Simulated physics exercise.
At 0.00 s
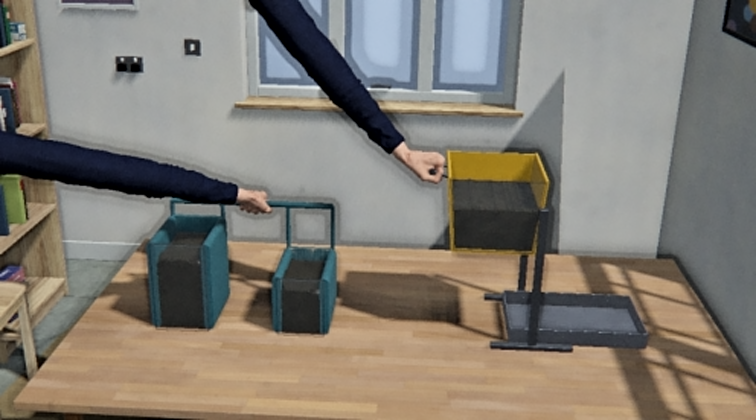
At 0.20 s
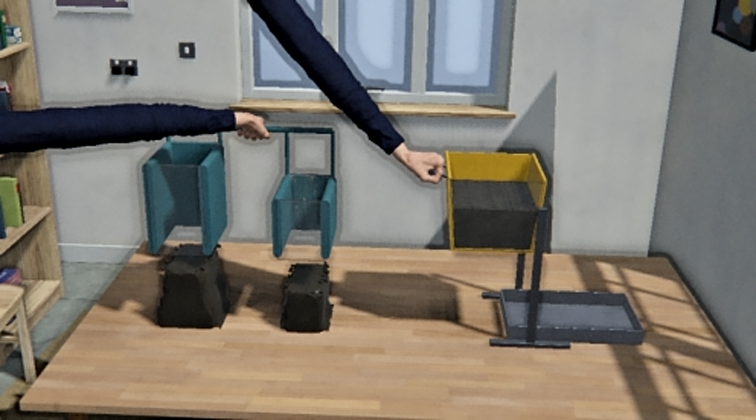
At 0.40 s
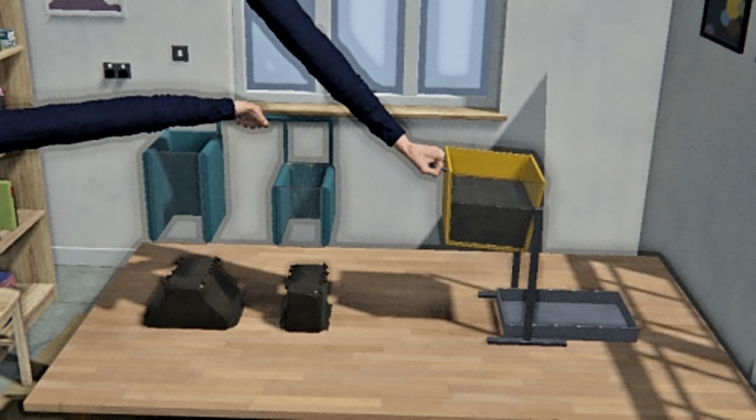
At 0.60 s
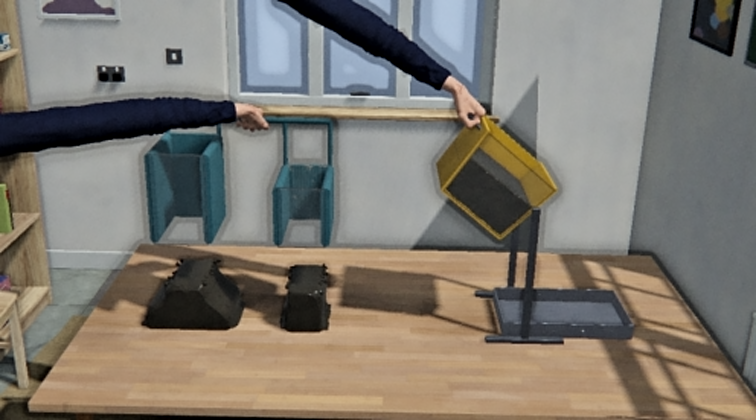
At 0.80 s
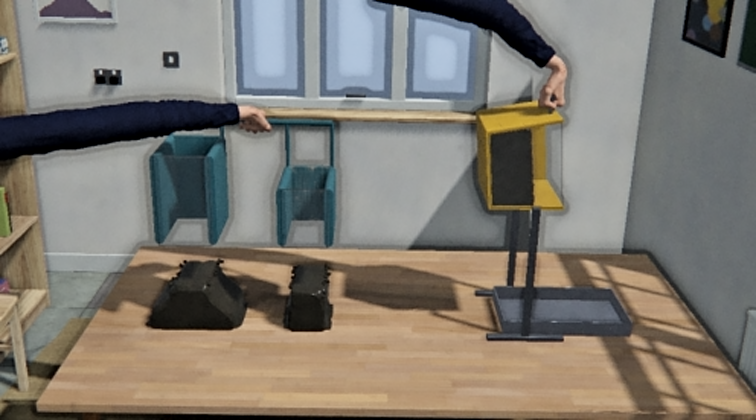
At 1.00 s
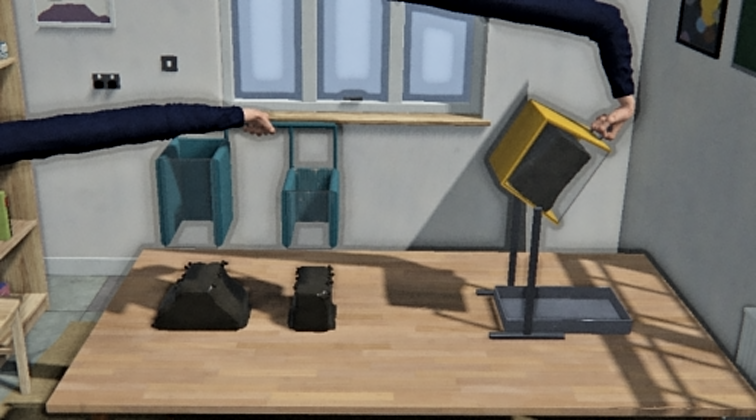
Arms lifting teal moulds off two dark blocks, which slump on the table, then turning a yellow tub of sludge clockwise.
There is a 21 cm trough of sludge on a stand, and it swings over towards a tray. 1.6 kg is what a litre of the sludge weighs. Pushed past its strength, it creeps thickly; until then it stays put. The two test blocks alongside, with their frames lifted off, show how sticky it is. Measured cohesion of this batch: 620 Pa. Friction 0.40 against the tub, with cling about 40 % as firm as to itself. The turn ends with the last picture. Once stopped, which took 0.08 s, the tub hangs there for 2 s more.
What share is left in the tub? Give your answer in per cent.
About 0 %.
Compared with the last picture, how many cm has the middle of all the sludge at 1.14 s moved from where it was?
It has gone close to 16 cm.
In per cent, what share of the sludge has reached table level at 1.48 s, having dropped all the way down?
100 %.
After 1.14 s, the tub is at 120 degrees and holds 31 %.
After 1.31 s, the tub is at 120 degrees and holds 0 %.
After 1.48 s, the tub is at 120 degrees and holds 0 %.
After 1.65 s, the tub is at 120 degrees and holds 0 %.
After 3.00 s, the tub is at 120 degrees and holds 0 %.
